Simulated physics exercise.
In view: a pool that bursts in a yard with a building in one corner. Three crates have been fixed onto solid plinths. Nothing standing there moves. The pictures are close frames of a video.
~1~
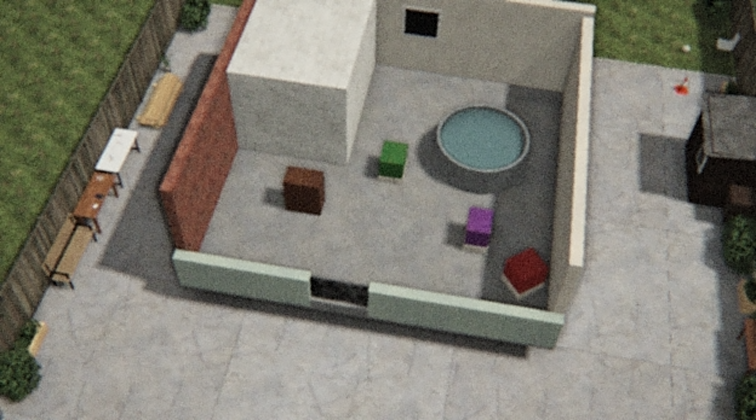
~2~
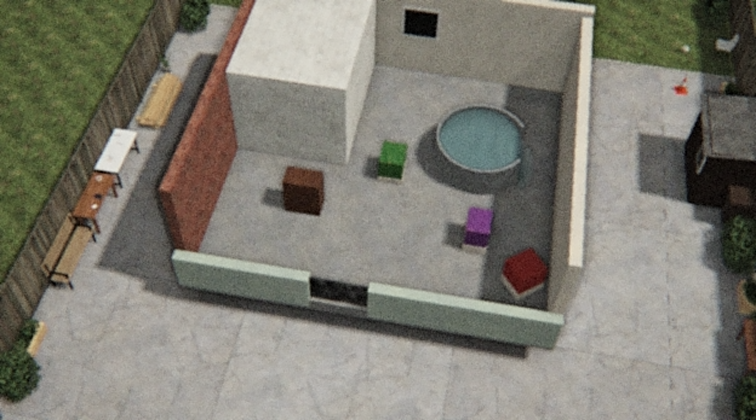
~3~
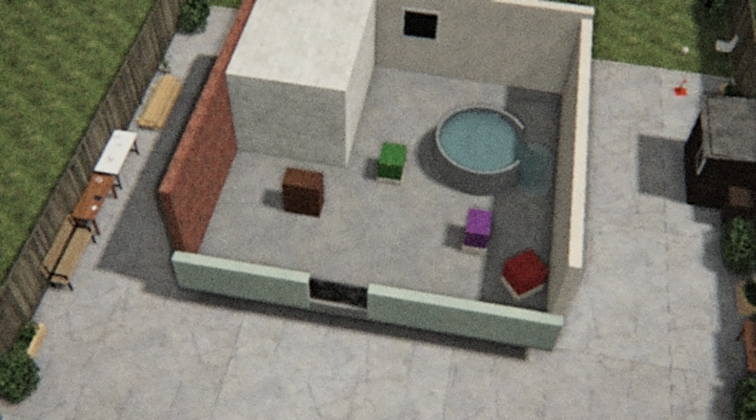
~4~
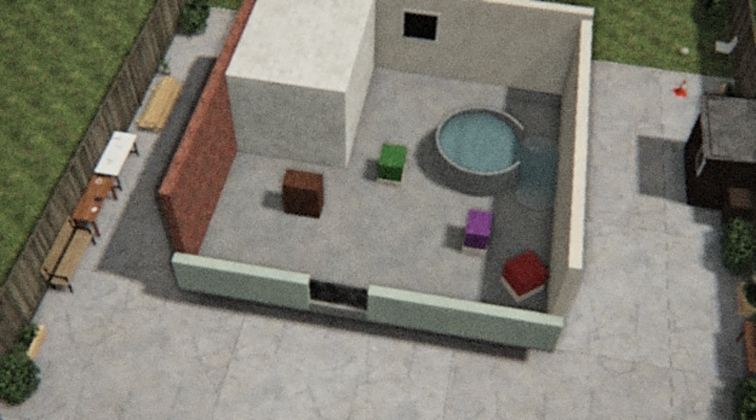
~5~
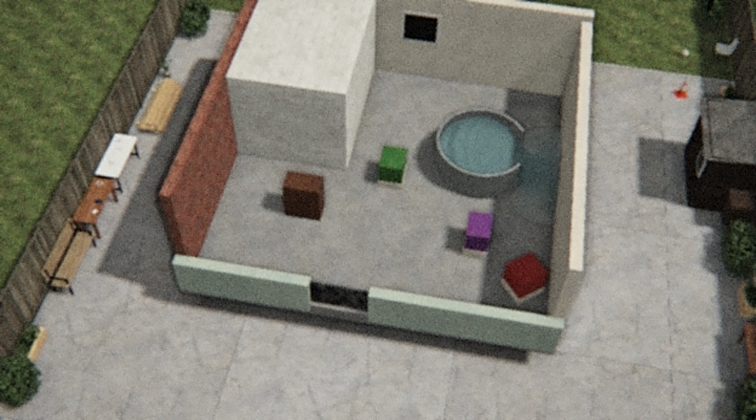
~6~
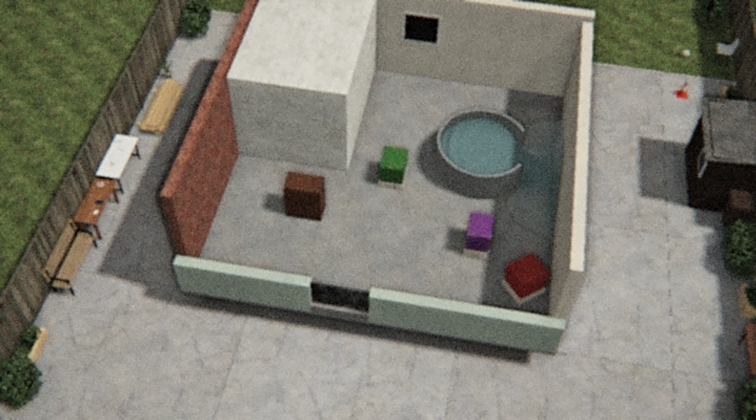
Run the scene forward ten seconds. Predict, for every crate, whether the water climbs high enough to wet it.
In order: The green crate will not be reached. The purple crate will not be reached. The red crate will be reached.
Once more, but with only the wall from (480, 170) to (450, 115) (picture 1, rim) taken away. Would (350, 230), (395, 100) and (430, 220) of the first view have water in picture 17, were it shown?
So it's liquid at the first, liquid at the second and liquid at the third.
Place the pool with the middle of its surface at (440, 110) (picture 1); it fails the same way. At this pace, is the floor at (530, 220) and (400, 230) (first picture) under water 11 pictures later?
The first spot is inundated and the second is not reached.
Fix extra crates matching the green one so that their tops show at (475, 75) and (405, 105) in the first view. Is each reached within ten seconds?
First is reached; second is never reached.
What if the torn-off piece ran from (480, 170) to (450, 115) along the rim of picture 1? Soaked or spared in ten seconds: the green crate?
Green: Overtopped.
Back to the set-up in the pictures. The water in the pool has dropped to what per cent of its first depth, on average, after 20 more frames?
Some 30 per cent.
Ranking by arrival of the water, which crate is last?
I'd name the crate marked green.
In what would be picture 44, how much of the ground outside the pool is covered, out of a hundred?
Roughly 85 percent, I'd say.
A moment on, water covers 15 % of the floor; the green crate not reached, the purple crate not reached, the red crate water round its plinth.
Next, water covers 25 % of the floor; the green crate not reached, the purple crate water round its plinth, the red crate water round its plinth.
Then, water covers 50 % of the floor; the green crate not reached, the purple crate water round its plinth, the red crate water round its plinth.
Later, water covers 85 % of the floor; the green crate water round its plinth, the purple crate water round its plinth, the red crate water round its plinth.
In the end, water covers 100 % of the floor; the green crate stayed above the water, the purple crate stayed above the water, the red crate was topped.
